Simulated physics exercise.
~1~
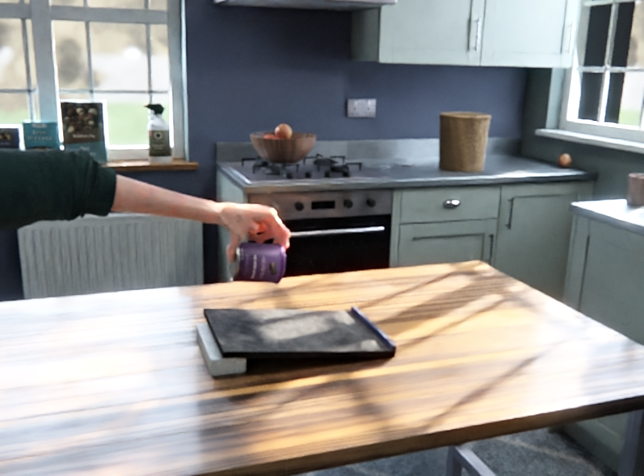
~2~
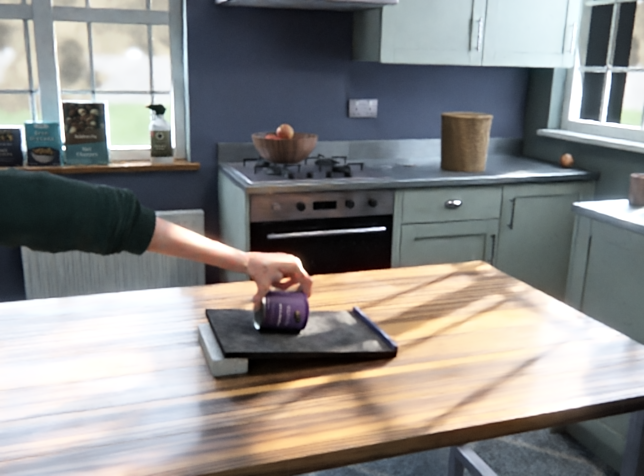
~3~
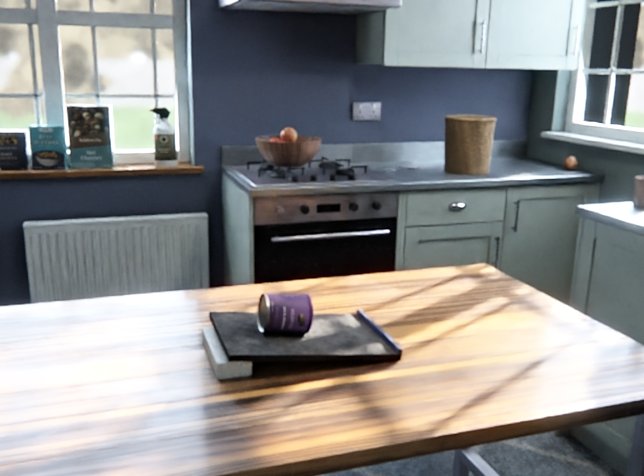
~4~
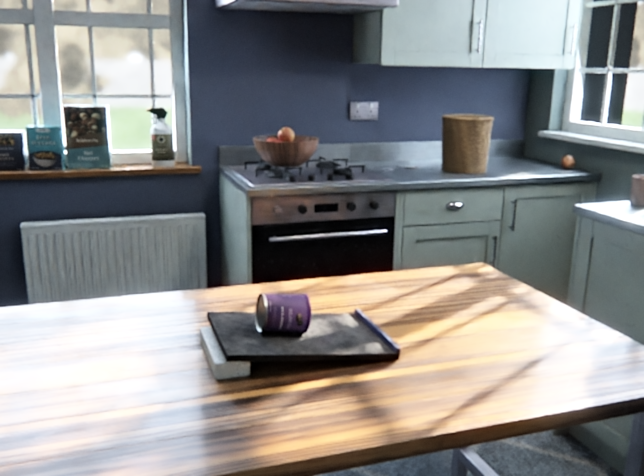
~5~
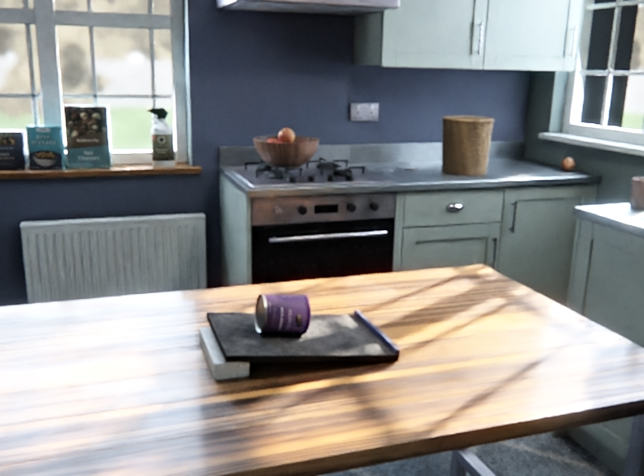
A hand lowering a purple tin on its side onto a dark sloping board, then withdrawing as the tin stays put.
